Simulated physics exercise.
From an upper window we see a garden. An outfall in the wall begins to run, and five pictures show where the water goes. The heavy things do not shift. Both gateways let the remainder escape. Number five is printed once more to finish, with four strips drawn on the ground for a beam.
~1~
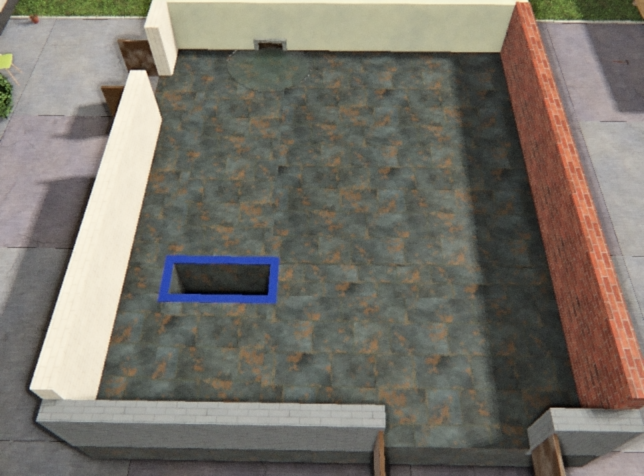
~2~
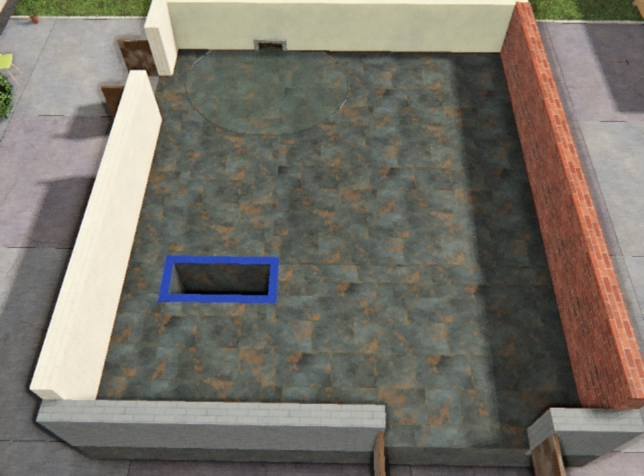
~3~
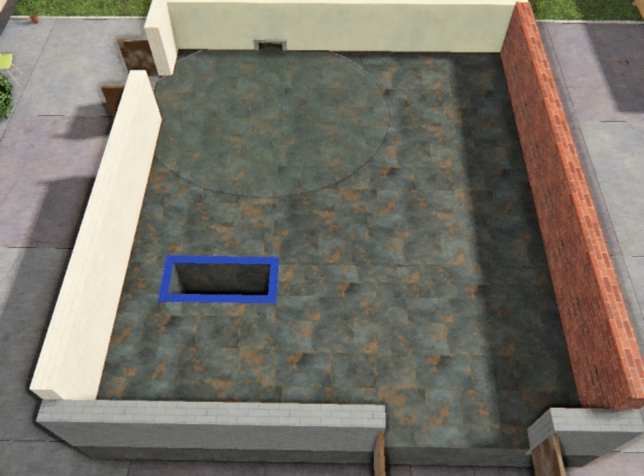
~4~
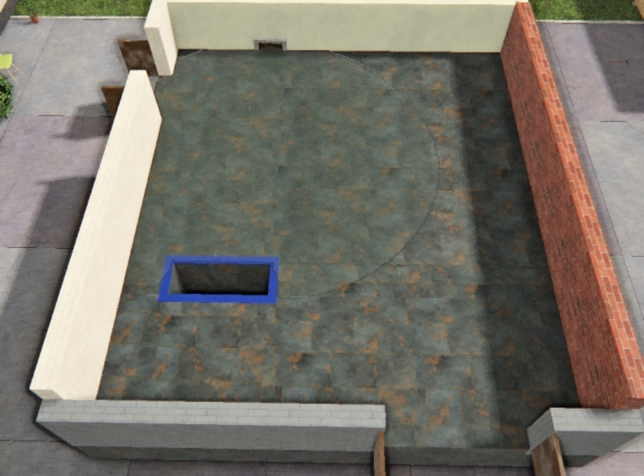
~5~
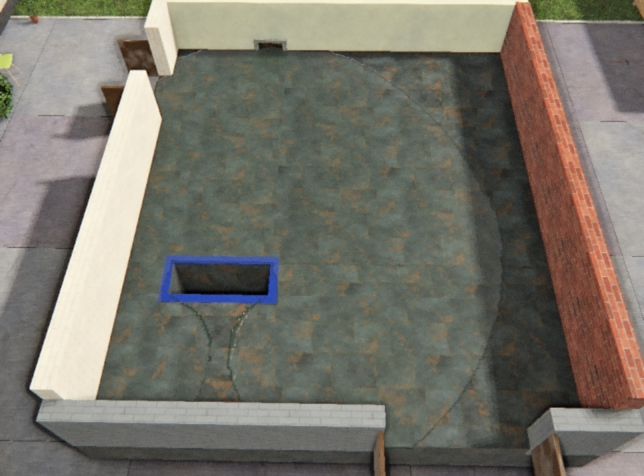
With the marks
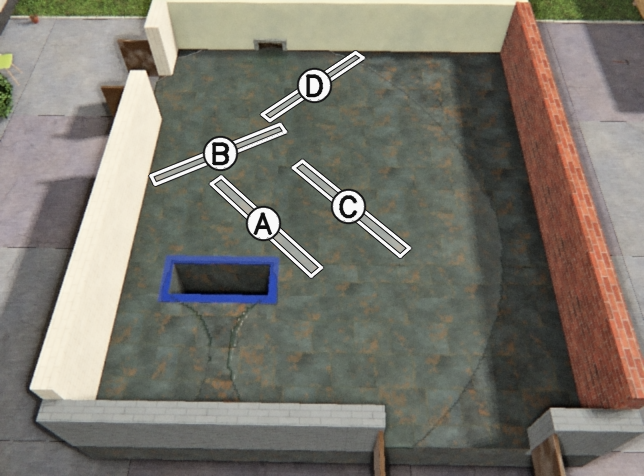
To begin with, a small wet patch lies below an outlet in the back wall of a walled garden seen from above. The water spreads in a widening, rounded sheet across the paving towards the blue-edged pit, then reaches it and passes around both sides, extending to the front wall and further right.
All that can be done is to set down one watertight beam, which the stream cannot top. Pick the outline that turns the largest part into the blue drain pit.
The best spot is D.
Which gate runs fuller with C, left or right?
The right one.
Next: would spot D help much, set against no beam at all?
Yes.
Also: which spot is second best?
C.
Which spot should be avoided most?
That would be B.
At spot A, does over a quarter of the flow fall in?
No.
On the marked copy, A from (216, 180) to (316, 271); B from (153, 180) to (282, 128); C from (297, 164) to (404, 252); D from (266, 117) to (359, 55).
For spot A, about 18 % of the stream goes into the blue drain pit, about 80 % out by the gates.
For spot B, about 10 % of the stream goes into the blue drain pit, about 88 % out by the gates.
For spot C, about 39 % of the stream goes into the blue drain pit, about 61 % out by the gates.
For spot D, about 54 % of the stream goes into the blue drain pit, about 45 % out by the gates.
